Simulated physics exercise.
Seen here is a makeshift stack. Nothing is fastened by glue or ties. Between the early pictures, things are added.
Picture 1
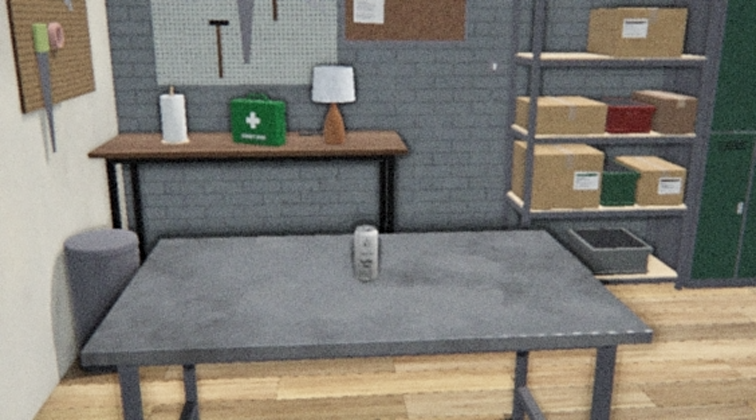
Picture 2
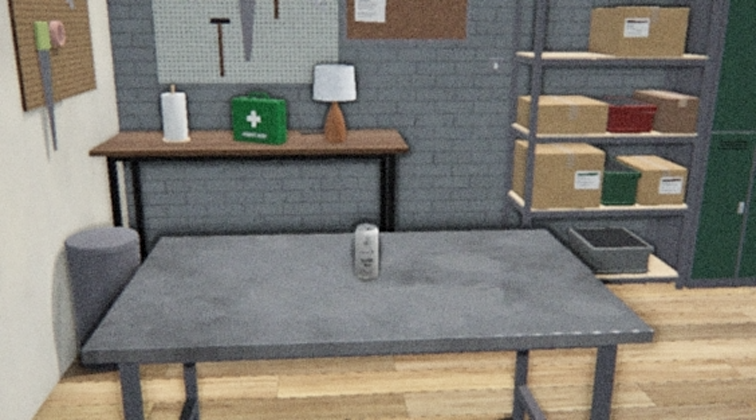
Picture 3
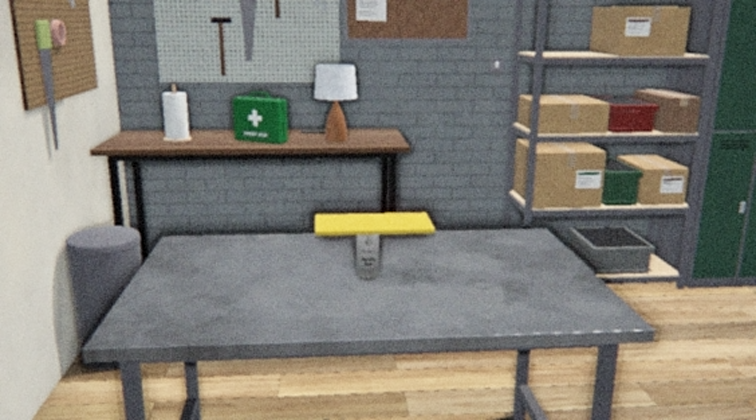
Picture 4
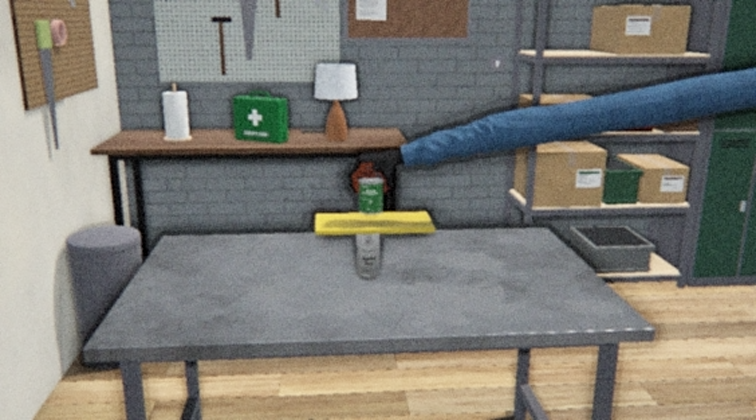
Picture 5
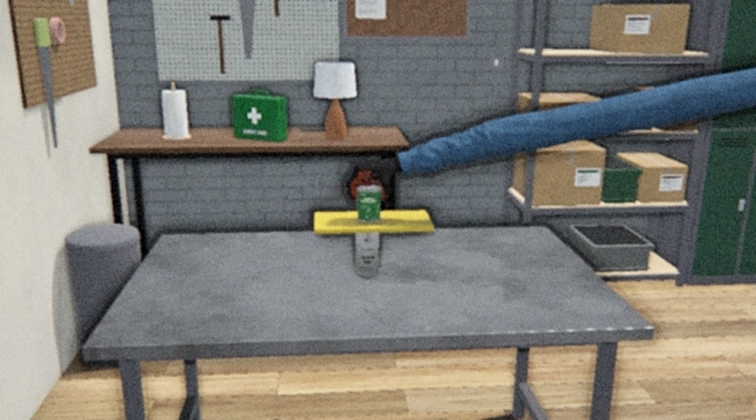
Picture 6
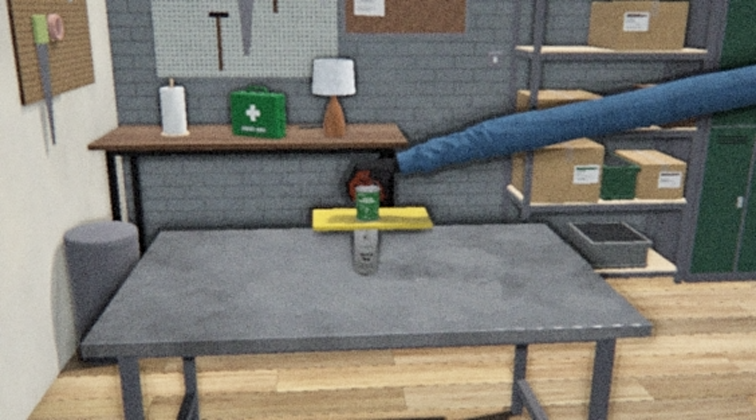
To begin with, a pale can stands alone on a gray table in a workshop. A yellow plank then appears balanced across its top. Next, a blue-sleeved arm reaches in from the right, holding a small green tin above the plank, and lowers it slightly onto the plank's middle, the hand staying there.
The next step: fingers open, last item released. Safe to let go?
The stack endures.
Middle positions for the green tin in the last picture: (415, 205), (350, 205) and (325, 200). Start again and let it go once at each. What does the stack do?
Try one: Collapse; try two: Stable; try three: Collapse.
Then, 0.80 s on from there, no change.
Then, 1.70 s on from there, green tin resting near (368, 204).
In the end, all 3 unmoved. At the end, from the last picture's camera, green tin near (368, 204). The stack keeps its balance.
